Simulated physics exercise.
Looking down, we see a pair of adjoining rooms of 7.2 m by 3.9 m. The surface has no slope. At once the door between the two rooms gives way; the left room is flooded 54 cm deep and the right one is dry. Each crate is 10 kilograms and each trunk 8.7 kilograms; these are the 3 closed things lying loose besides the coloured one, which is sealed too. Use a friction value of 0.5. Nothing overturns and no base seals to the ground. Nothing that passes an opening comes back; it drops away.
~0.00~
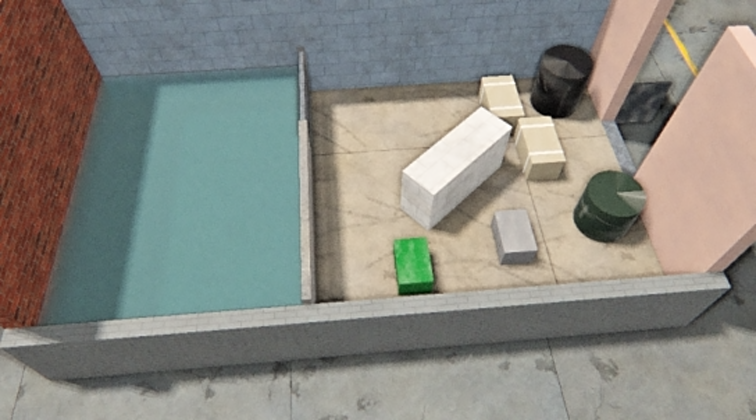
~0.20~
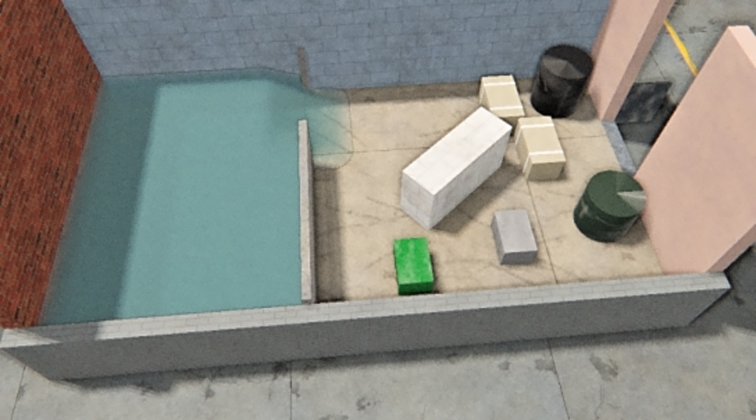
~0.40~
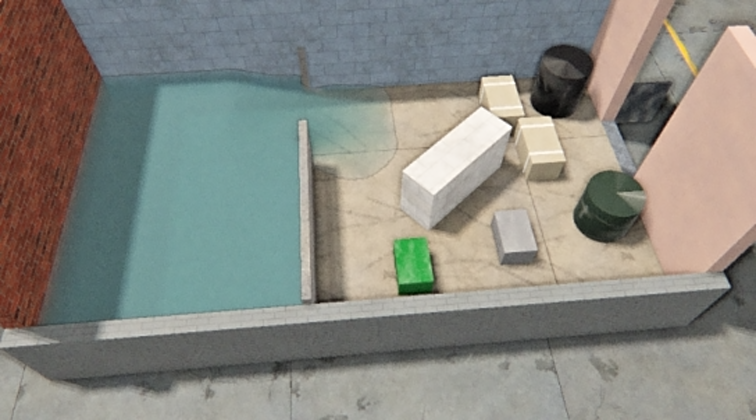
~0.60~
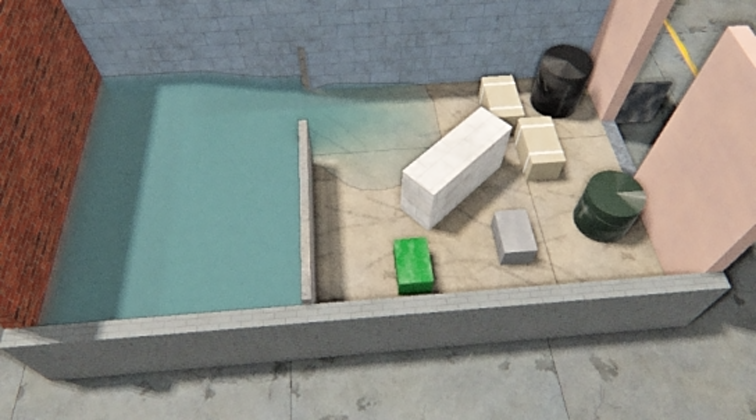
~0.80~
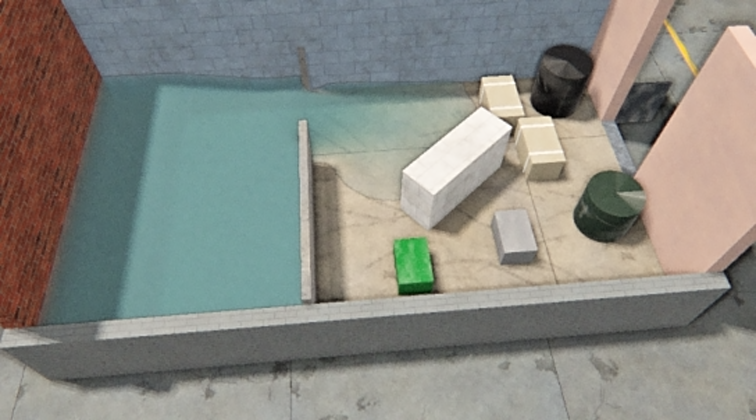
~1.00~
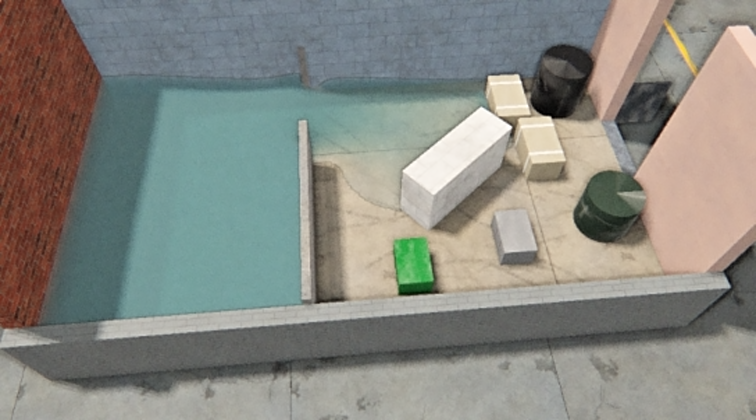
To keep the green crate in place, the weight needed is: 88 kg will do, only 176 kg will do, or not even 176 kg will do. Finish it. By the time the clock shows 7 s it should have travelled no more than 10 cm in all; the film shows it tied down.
88 kg will do.
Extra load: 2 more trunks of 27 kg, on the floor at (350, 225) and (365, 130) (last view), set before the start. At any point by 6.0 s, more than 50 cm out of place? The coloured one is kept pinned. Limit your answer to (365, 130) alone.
That one is greater.
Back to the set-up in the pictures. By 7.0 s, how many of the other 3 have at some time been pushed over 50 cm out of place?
That comes to 3.
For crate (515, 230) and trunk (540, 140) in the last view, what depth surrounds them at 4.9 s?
I'd estimate 3 cm for the first and 21 cm for the second.
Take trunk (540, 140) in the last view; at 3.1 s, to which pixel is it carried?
About pixel (610, 159).
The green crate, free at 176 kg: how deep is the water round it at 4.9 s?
1 cm, roughly.
After 1.4 s the green crate would be 0 cm from its start with 88 kg and 0 cm from its start with 176 kg; 0 cm of water round it then.
After 3.1 s the green crate would be 0 cm from its start with 88 kg and 0 cm from its start with 176 kg; 0 cm of water round it then.
After 4.9 s the green crate would be 0 cm from its start with 88 kg and 0 cm from its start with 176 kg; 1 cm of water round it then.
After 7.0 s the green crate would be 0 cm from its start with 88 kg and 0 cm from its start with 176 kg; 12 cm of water round it then.
